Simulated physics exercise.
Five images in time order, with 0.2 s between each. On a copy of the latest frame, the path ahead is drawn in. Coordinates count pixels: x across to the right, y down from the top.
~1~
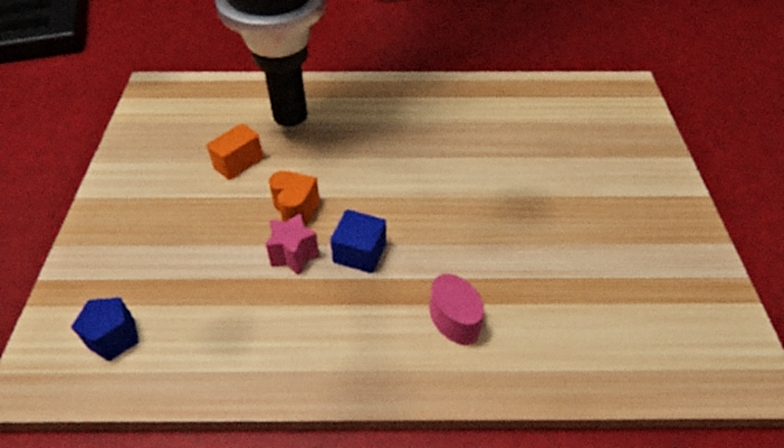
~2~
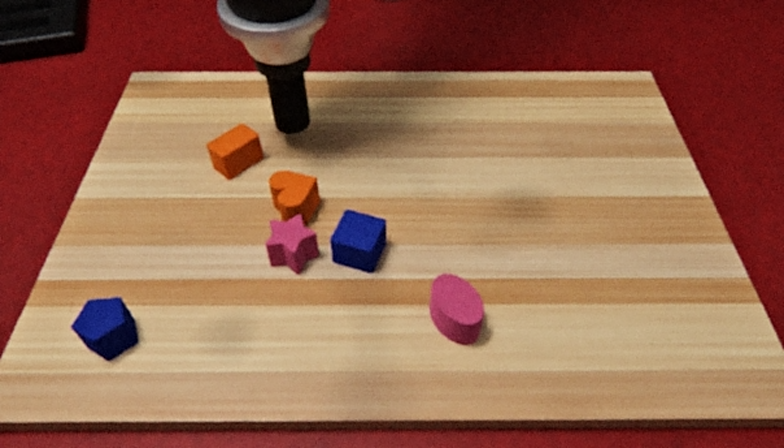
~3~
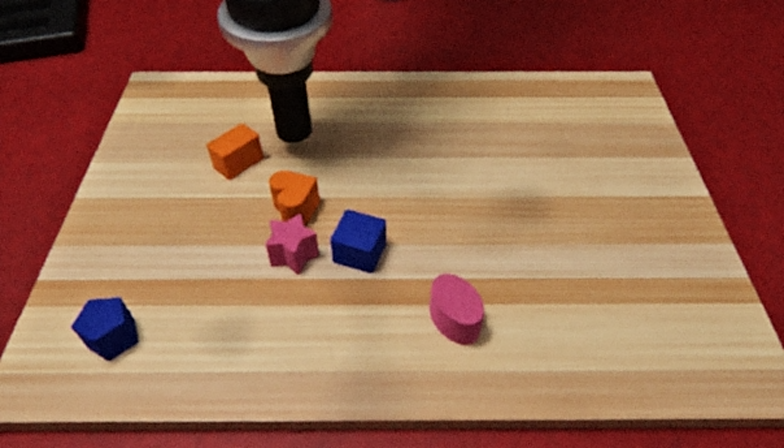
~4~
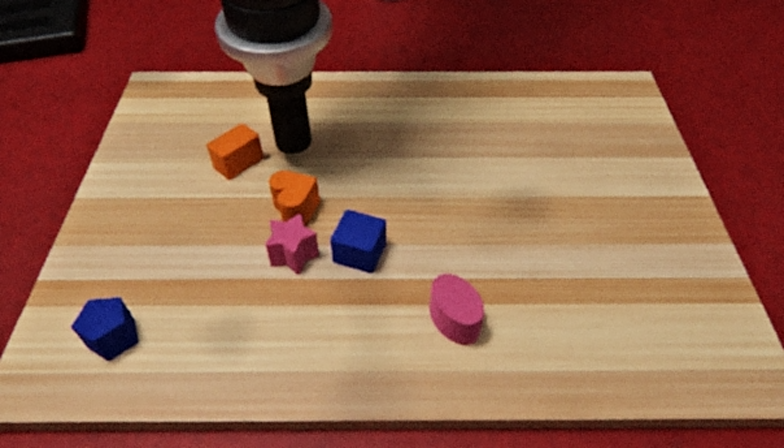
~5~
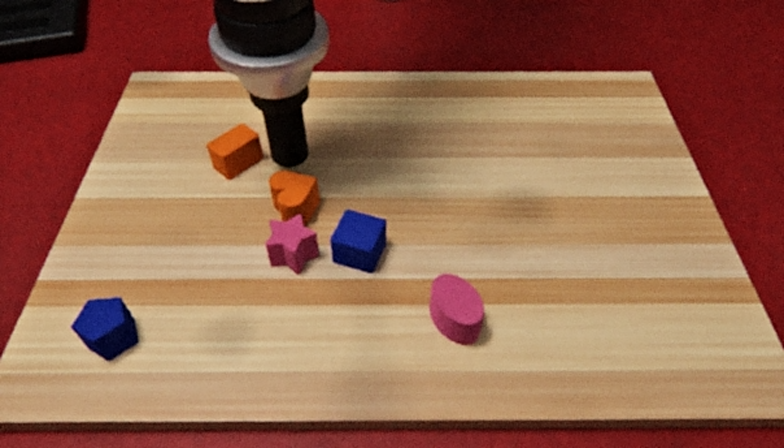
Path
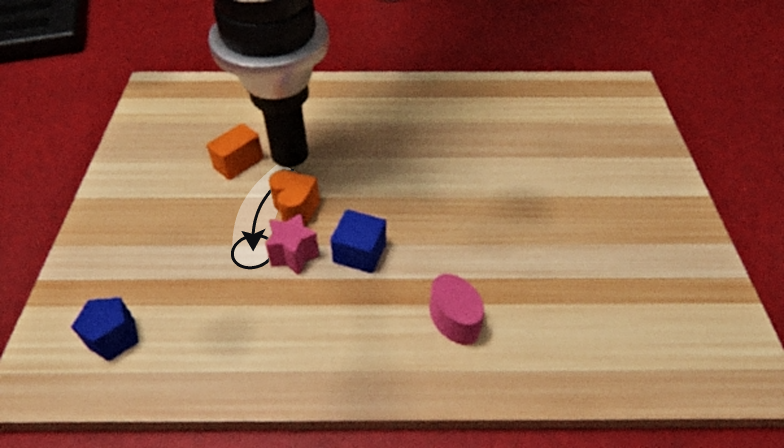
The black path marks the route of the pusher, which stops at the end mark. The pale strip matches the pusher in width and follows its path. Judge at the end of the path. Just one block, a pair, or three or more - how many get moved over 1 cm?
The result: Two blocks.
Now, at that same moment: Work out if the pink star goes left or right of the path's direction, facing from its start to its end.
It is displaced to the left.
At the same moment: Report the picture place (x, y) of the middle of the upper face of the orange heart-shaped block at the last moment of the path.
It is going to be at (289, 214).
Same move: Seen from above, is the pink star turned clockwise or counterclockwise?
From above, it looks like the pink star goes clockwise.
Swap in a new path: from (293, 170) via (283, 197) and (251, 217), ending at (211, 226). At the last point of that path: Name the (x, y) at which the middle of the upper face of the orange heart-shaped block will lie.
It should be at about (290, 206).
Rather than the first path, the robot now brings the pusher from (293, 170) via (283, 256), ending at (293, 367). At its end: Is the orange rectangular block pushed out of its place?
No, that is not how it ends up.
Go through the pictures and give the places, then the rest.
In the first frame, tip of the pusher at (290, 116), middles of tops, orange rectangular block at (233, 139), pink star at (289, 232), orange heart-shaped block at (292, 186).
In the second frame, pusher at (293, 123), nothing pushed.
In the third frame, pusher at (294, 131), nothing pushed.
In the fourth frame, pusher at (294, 142), nothing pushed.
In the fifth frame, pusher at (290, 155), orange rectangular block at (233, 139), pink star at (289, 232), orange heart-shaped block at (292, 186).
The line goes from (293, 170) by way of (269, 193) and (255, 220) to (253, 251).
What follows on the original path. One third of the way, pusher at (266, 178); orange heart-shaped block at (290, 193), turned 25° anticlockwise.
Two thirds of the way, pusher at (251, 206); pink star at (298, 238), turned 15° clockwise; orange heart-shaped block at (287, 206), turned 85° anticlockwise.
At the end, pusher at (249, 237); orange rectangular block unmoved; pink star at (308, 246), turned 25° clockwise; orange heart-shaped block at (289, 214), turned 115° anticlockwise.
